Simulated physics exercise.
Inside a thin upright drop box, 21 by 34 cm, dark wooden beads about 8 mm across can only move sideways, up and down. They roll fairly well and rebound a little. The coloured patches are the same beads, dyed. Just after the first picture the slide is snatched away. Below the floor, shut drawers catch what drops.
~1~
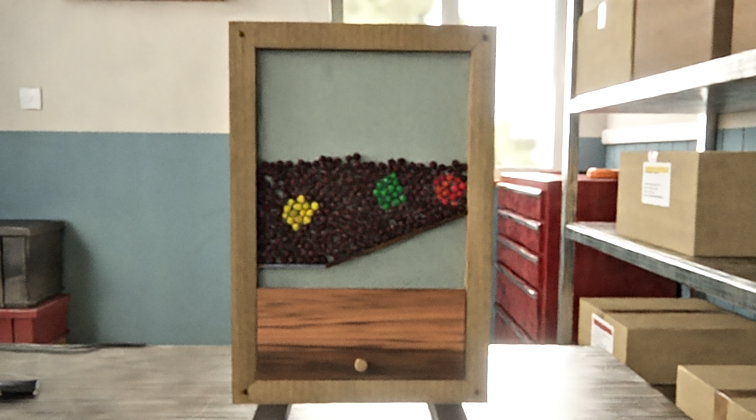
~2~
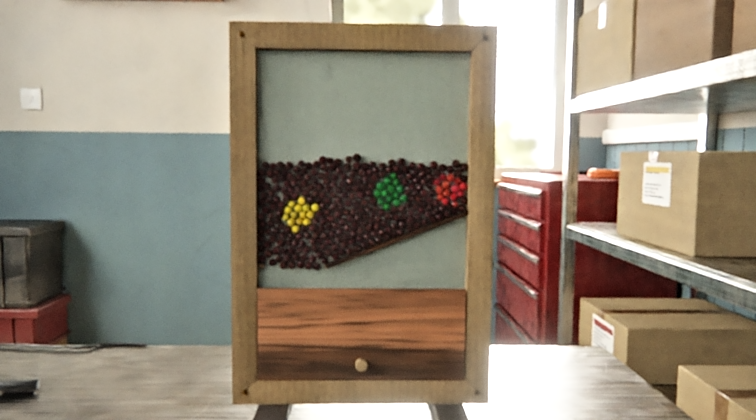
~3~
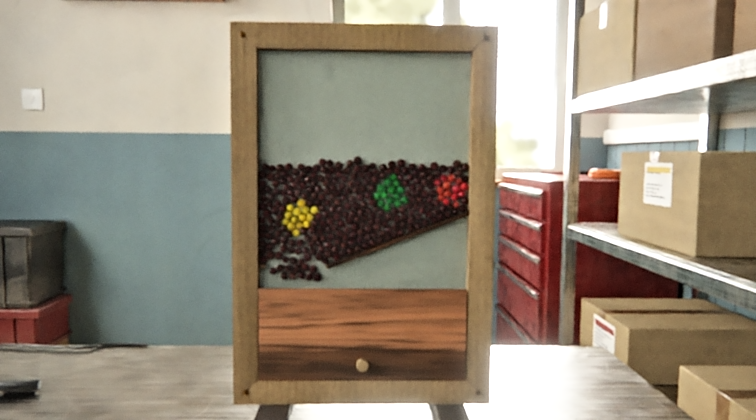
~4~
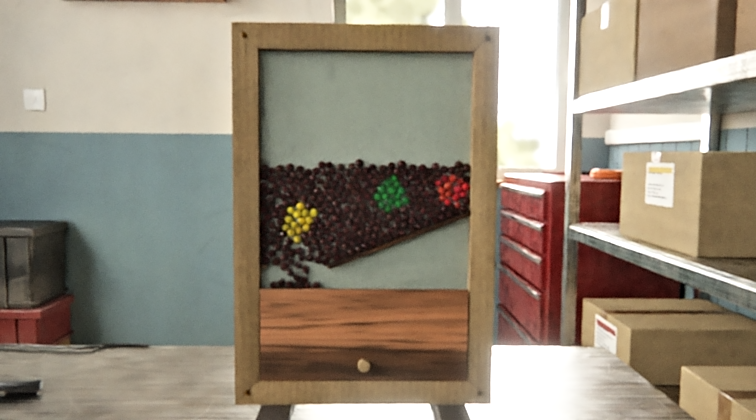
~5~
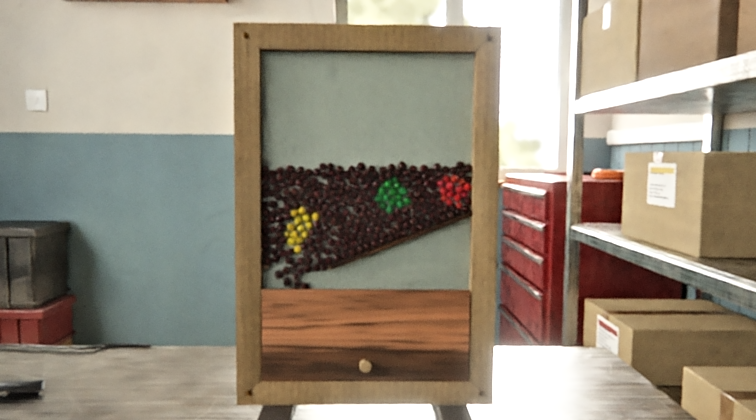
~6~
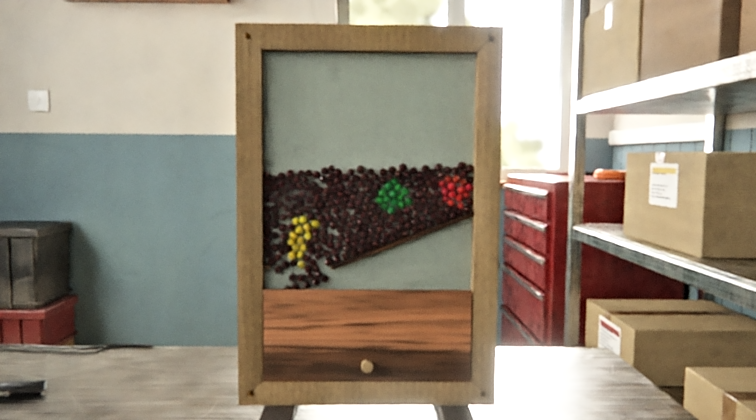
In a workshop, dark beads with yellow, green and red patches sat in an upright wooden case; then some trickled out at the lower left, and the yellow patch sank and stretched while the others barely moved.
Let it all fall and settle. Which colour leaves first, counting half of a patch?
First out: Yellow.
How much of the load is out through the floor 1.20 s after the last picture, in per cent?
Roughly 100 per cent.
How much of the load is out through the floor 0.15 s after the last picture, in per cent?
Roughly 35 per cent.
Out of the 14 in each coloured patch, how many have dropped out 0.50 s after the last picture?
Green 4, yellow 14, red 0.
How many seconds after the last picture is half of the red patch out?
Near 1.0 s.
Then, 0.15 s later than the last picture, 35 % are out; out of 14, green 0, yellow 14, red 0.
Then, 0.50 s later than the last picture, 70 % are out; out of 14, green 4, yellow 14, red 0.
Then, 1.20 s later than the last picture, 100 % are out; out of 14, green 14, yellow 14, red 12.
All still 1.5 s after it, 100 % are out; out of 14, green 14, yellow 14, red 14; half out at green 0.53 s, yellow 0.10 s, red 0.99 s.
